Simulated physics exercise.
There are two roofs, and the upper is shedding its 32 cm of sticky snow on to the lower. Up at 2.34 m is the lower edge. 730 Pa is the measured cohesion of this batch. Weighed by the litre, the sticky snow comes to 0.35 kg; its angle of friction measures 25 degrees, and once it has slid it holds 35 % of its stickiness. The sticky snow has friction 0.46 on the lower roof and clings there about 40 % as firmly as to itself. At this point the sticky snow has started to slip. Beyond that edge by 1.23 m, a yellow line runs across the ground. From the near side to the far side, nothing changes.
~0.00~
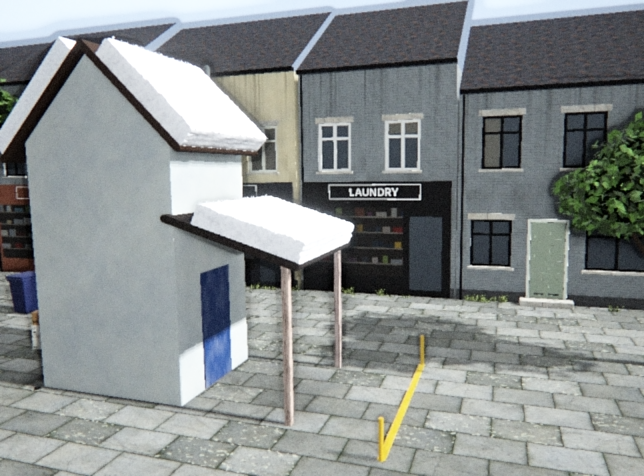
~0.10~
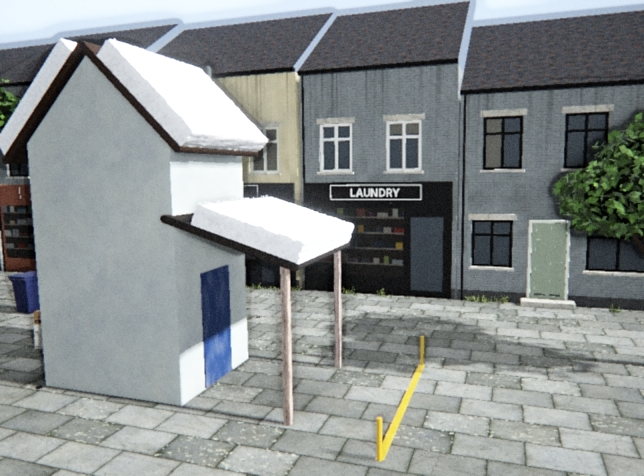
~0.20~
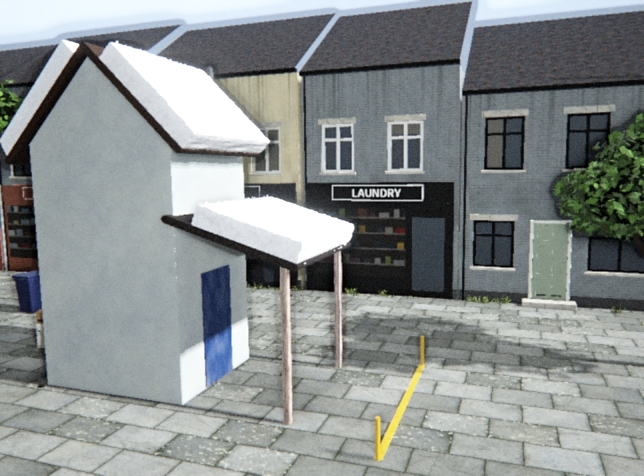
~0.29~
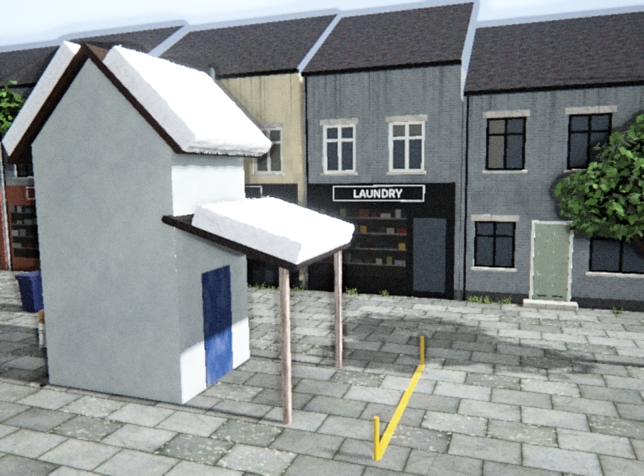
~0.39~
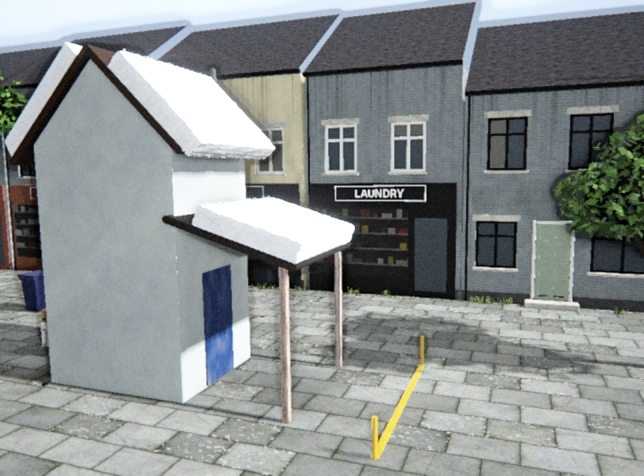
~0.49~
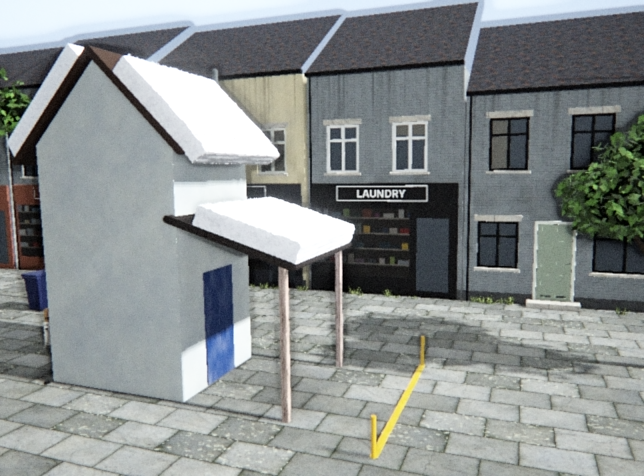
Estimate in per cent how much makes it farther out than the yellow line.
Roughly 7 per cent makes it past the line.
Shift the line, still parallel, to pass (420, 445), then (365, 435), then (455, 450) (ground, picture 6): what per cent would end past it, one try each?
Roughly 0 %, then 10 %, then 0 %.
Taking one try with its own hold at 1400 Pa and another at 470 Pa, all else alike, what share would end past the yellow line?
Respectively, close to 0 % and close to 20 %.
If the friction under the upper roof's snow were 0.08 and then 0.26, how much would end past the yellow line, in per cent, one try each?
One try each gives 35 % and then 25 %.
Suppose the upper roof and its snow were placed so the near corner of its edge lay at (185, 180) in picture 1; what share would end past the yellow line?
It would then be around 0 percent.
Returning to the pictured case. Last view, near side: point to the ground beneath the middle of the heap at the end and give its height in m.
(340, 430), 0.3 m.
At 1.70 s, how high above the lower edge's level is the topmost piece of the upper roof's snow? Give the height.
Some 1.1 m.
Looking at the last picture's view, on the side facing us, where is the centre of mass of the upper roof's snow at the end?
Near (284, 294).
After 1.04 s, none is below the lower edge and 0 % is past the line.
After 1.70 s, none is below the lower edge and 0 % is past the line.
After 2.35 s, 22 % is below the lower edge and 0 % is past the line.
After 3.00 s, 33 % is below the lower edge and 7 % is past the line.
After 3.70 s, 33 % is below the lower edge and 7 % is past the line.
